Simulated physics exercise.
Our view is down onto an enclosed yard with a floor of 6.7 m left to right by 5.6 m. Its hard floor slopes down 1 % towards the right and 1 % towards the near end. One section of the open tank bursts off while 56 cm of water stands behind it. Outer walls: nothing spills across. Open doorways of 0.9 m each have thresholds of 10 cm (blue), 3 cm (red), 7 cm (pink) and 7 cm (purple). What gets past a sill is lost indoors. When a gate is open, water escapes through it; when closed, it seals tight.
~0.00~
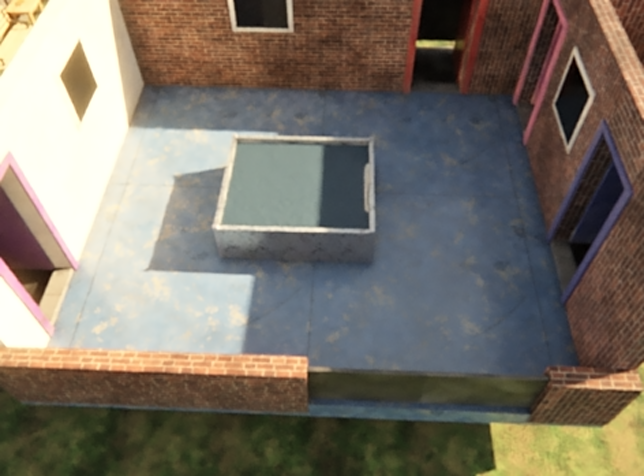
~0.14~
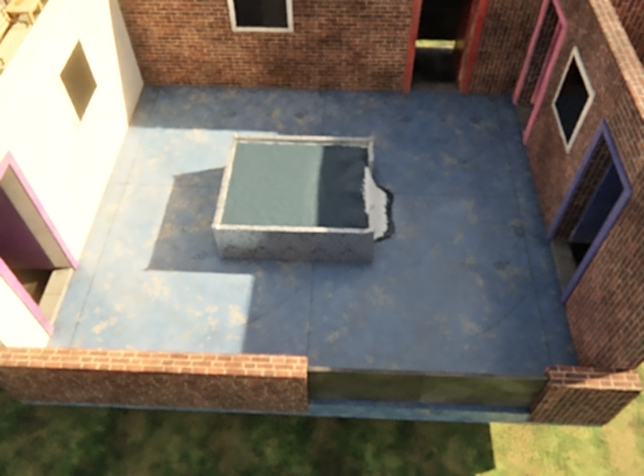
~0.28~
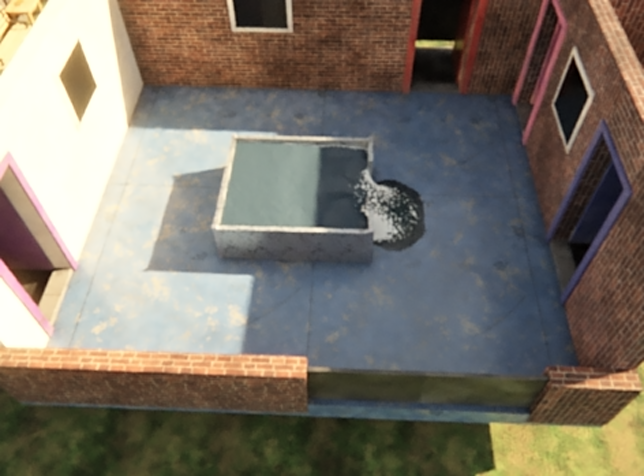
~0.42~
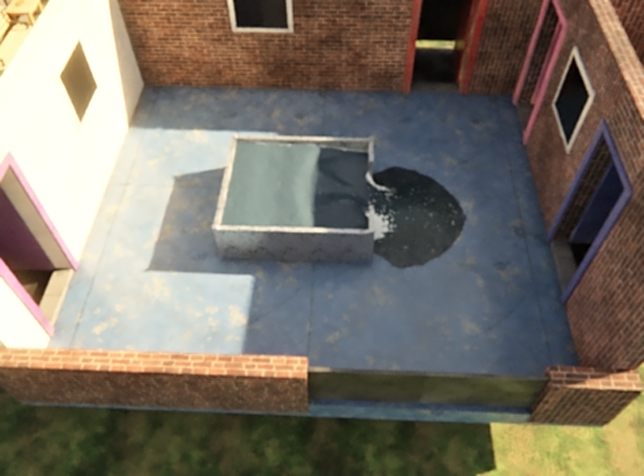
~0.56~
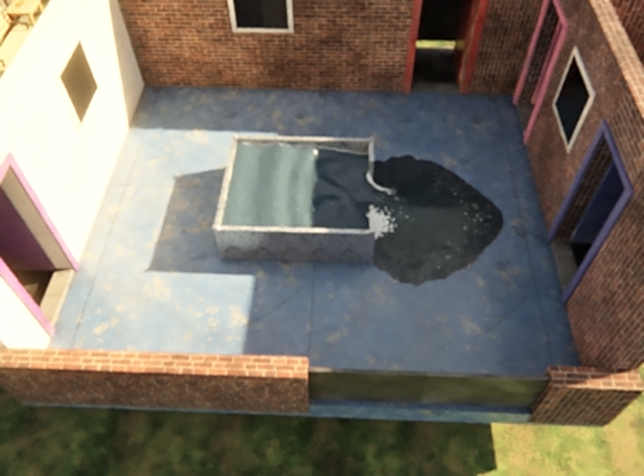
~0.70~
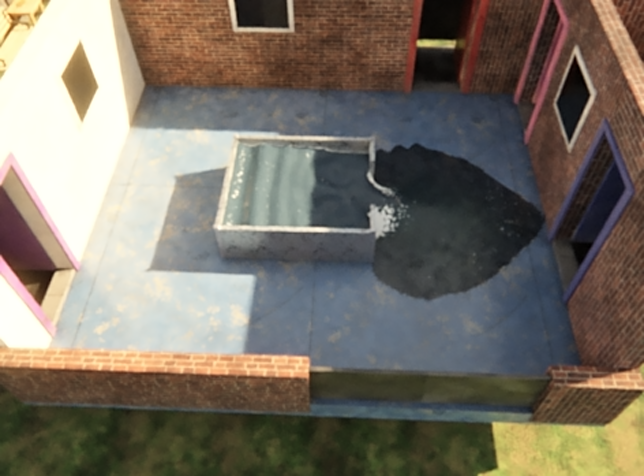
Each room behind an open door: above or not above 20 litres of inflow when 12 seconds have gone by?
One by one: At the blue door the amount will overshoot the limit; at the red door the amount will overshoot the limit; at the pink door the amount will overshoot the limit; at the purple door the amount will not overshoot the limit.
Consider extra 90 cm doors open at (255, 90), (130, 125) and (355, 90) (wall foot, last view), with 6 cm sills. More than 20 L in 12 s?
Check each in turn: The first fails, the second fails, the third fails.
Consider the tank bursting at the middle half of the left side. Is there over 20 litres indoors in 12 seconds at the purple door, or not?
Against that limit: Purple beyond it.
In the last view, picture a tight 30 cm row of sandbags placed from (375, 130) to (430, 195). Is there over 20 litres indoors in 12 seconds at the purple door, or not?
Well, at purple the limit is respected.
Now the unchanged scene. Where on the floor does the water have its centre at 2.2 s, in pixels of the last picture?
Pixel position near (375, 213).
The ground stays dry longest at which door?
The final one is the purple door.
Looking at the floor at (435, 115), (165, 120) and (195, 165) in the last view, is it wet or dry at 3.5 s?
First spot submerged, second not yet wet, third not yet wet.
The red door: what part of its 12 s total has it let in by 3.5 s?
Roughly 5 percent is in by then.
After 1.4 s water covers 20 % of the floor and is deepest (34 cm) near (376, 214); blue door 20 cm at the sill, 7 L in, red door not reached, pink door not reached, purple door not reached.
After 2.2 s water covers 30 % of the floor and is deepest (28 cm) near (576, 396); blue door 22 cm at the sill, 44 L in, red door not reached, pink door 12 cm at the sill, 2 L in, purple door not reached.
After 3.5 s water covers 35 % of the floor and is deepest (24 cm) near (576, 396); blue door 16 cm at the sill, 90 L in, red door 7 cm at the sill, 2 L in, pink door 12 cm at the sill, 17 L in, purple door not reached.
After 7.0 s water covers 80 % of the floor and is deepest (14 cm) near (561, 395); blue door 10 cm at the sill, 115 L in, red door 5 cm at the sill, 31 L in, pink door 9 cm at the sill, 57 L in, purple door 3 cm at the sill, 0 L in.
After 12.0 s water covers 95 % of the floor and is deepest (10 cm) near (561, 395); blue door 7 cm at the sill, 116 L in, red door 3 cm at the sill, 41 L in, pink door 5 cm at the sill, 62 L in, purple door 4 cm at the sill, 0 L in.
